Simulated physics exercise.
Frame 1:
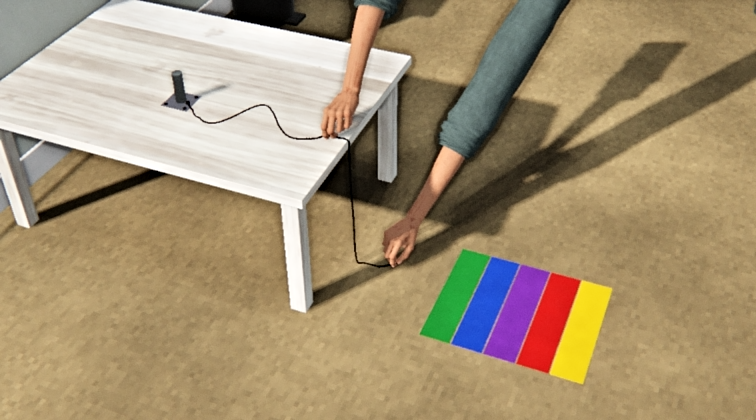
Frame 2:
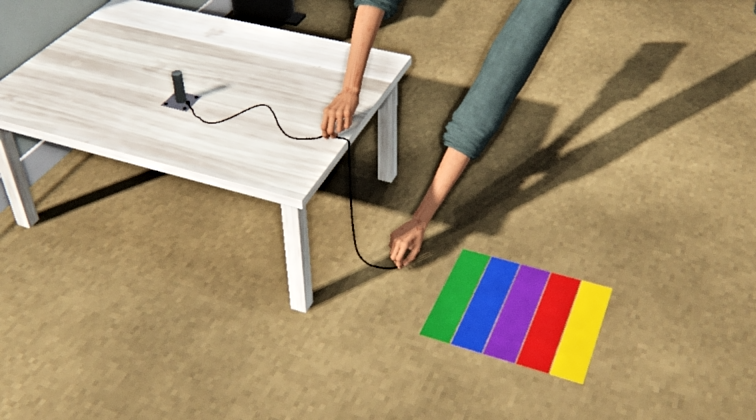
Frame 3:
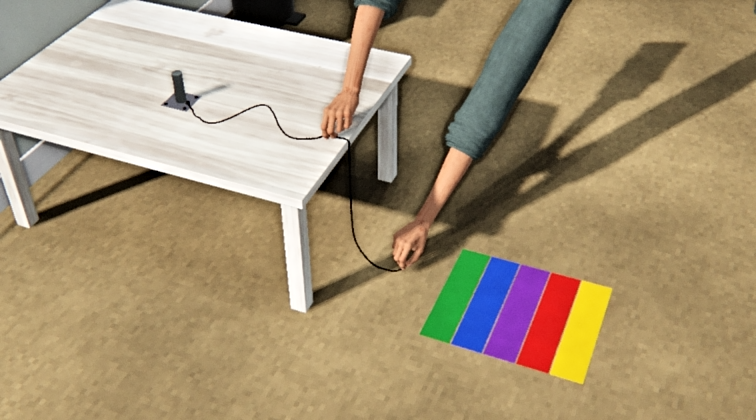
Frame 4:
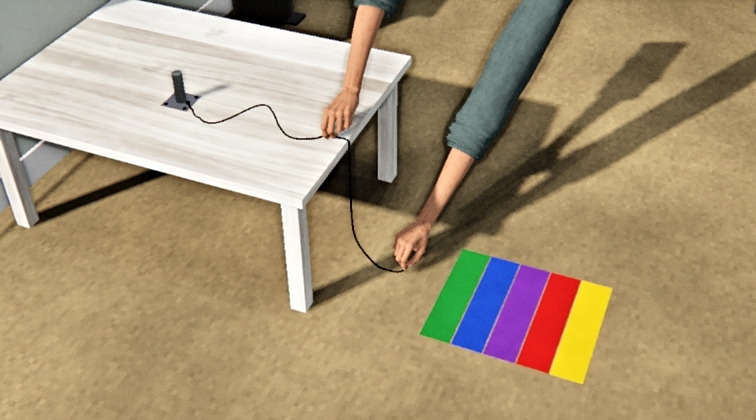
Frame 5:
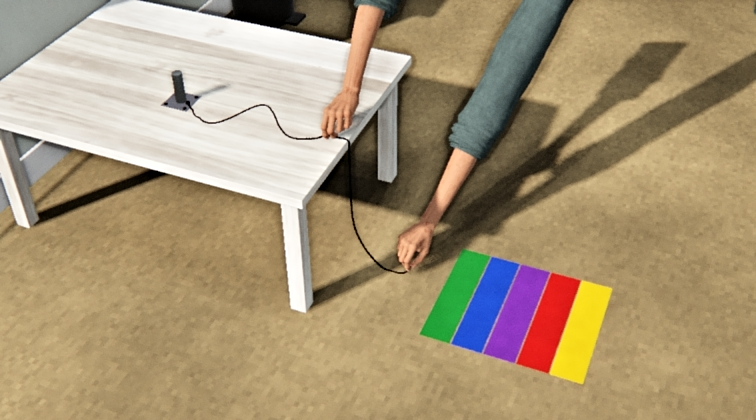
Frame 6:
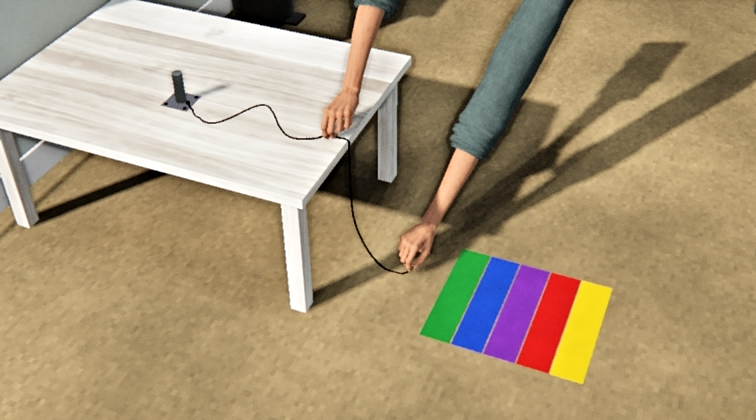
A person pinned a thin dark cord at the edge of a low white table with one hand, while the other hand drew its end slightly right, near five coloured strips on the floor.
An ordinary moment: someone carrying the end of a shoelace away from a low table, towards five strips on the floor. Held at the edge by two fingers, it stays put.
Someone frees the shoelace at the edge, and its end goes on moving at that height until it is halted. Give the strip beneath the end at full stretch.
Red strip.
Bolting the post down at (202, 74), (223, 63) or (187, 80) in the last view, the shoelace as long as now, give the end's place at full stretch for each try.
Close to (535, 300), (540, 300) and (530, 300) in that order.
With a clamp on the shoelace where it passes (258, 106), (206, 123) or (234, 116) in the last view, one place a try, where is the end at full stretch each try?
Going try by try, I'd put it close to (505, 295), then (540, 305), and finally (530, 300).
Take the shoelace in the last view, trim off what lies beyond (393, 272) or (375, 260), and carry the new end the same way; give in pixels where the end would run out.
It would end up close to (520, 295), then close to (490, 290).
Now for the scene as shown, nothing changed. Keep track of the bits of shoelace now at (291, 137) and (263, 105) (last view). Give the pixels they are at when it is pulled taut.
Around (347, 140); the other one around (284, 124).
A little later, end near (502, 292); over blue.
Next, end near (533, 301); over purple.
When it is tight, end near (552, 306); over red. Over red.
